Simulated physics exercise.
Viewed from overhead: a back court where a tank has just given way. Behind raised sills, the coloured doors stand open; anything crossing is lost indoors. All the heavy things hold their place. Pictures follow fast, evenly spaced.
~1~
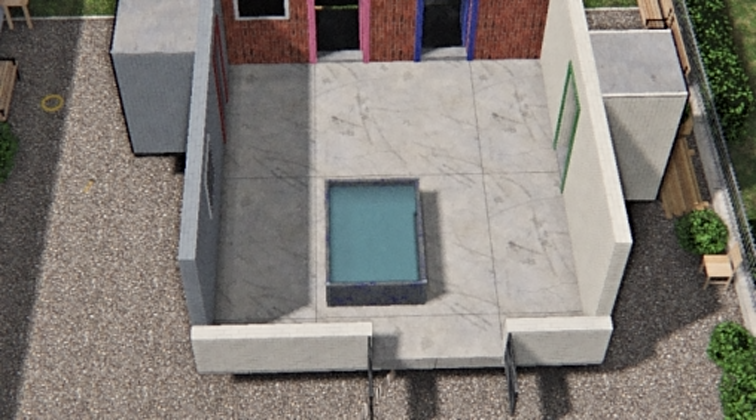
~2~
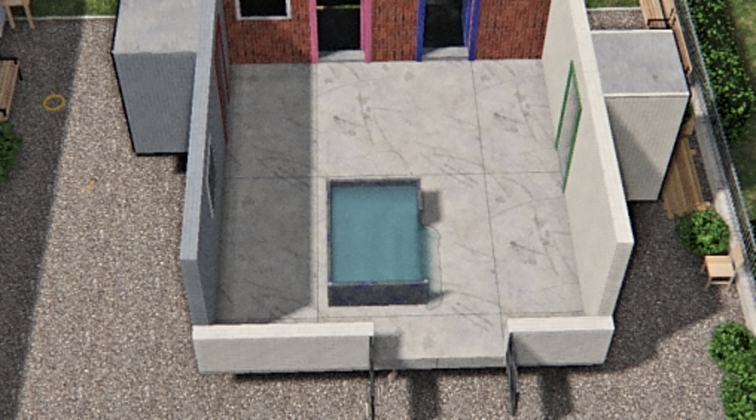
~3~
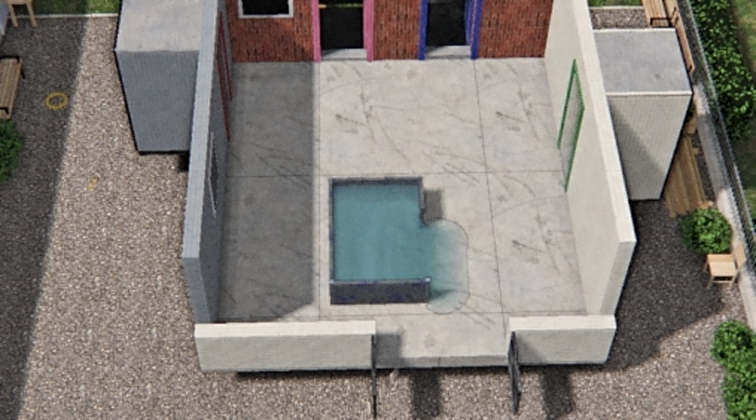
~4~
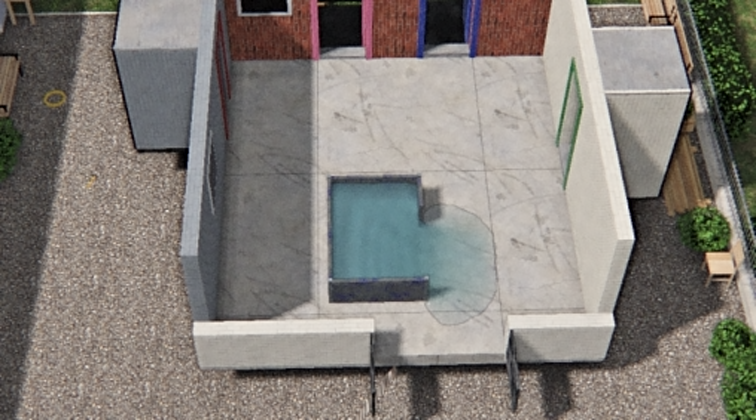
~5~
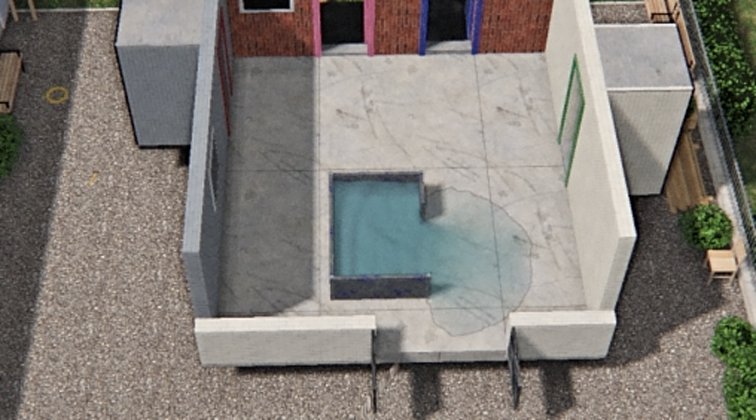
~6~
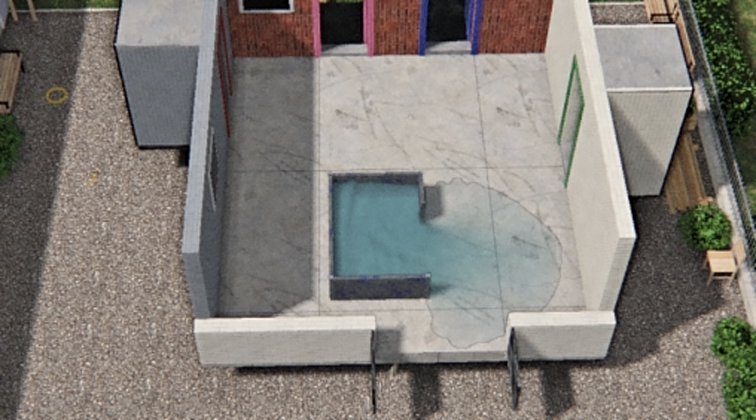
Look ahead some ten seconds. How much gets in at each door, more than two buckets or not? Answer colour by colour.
The blue door gets two buckets or less; the pink door gets two buckets or less; the red door gets two buckets or less; the green door gets two buckets or less.
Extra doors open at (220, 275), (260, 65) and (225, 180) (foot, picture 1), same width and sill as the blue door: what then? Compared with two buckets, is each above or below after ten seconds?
Taking the new doors in the order given: The first comes up short, the second comes up short, the third comes up short.
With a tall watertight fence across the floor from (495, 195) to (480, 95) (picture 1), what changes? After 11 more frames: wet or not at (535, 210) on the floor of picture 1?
There: Wet.
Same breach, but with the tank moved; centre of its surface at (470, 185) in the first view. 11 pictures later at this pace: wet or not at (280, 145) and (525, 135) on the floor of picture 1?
Unflooded and submerged.
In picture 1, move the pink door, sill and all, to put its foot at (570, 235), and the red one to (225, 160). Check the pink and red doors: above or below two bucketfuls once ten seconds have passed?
I'd say the pink door overflows, while the red door falls short.
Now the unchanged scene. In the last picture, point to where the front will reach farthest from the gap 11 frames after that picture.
The front tops out at about (549, 113).
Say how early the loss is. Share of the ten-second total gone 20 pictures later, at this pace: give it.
Roughly 25 percent.
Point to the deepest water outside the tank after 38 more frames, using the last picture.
About (524, 72).
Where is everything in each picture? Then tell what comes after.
In the first picture, still water in the open tank at (374, 233).
In the second picture, the front is at (432, 304), out from the gap at (421, 259).
In the third picture, water pours out at (423, 259) and has run to (460, 302).
In the fourth picture, the front is at (487, 233), out from the gap at (421, 257).
In the fifth picture, the front is at (525, 240), out from the gap at (423, 254).
In the sixth picture, the front is at (552, 241), out from the gap at (422, 255).
A moment on, water covers 20 % of the floor; the blue door not reached, the pink door not reached, the red door not reached, the green door not reached.
Next, water covers 20 % of the floor; the blue door not reached, the pink door not reached, the red door not reached, the green door wet at the sill, nothing in.
Then, water covers 35 % of the floor; the blue door not reached, the pink door not reached, the red door not reached, the green door wet at the sill, nothing in.
Later, water covers 55 % of the floor; the blue door wet at the sill, nothing in, the pink door wet at the sill, nothing in, the red door not reached, the green door wet at the sill, nothing in.
In the end, water covers 75 % of the floor; the blue door wet at the sill, nothing in, the pink door wet at the sill, nothing in, the red door wet at the sill, nothing in, the green door wet at the sill, nothing in.
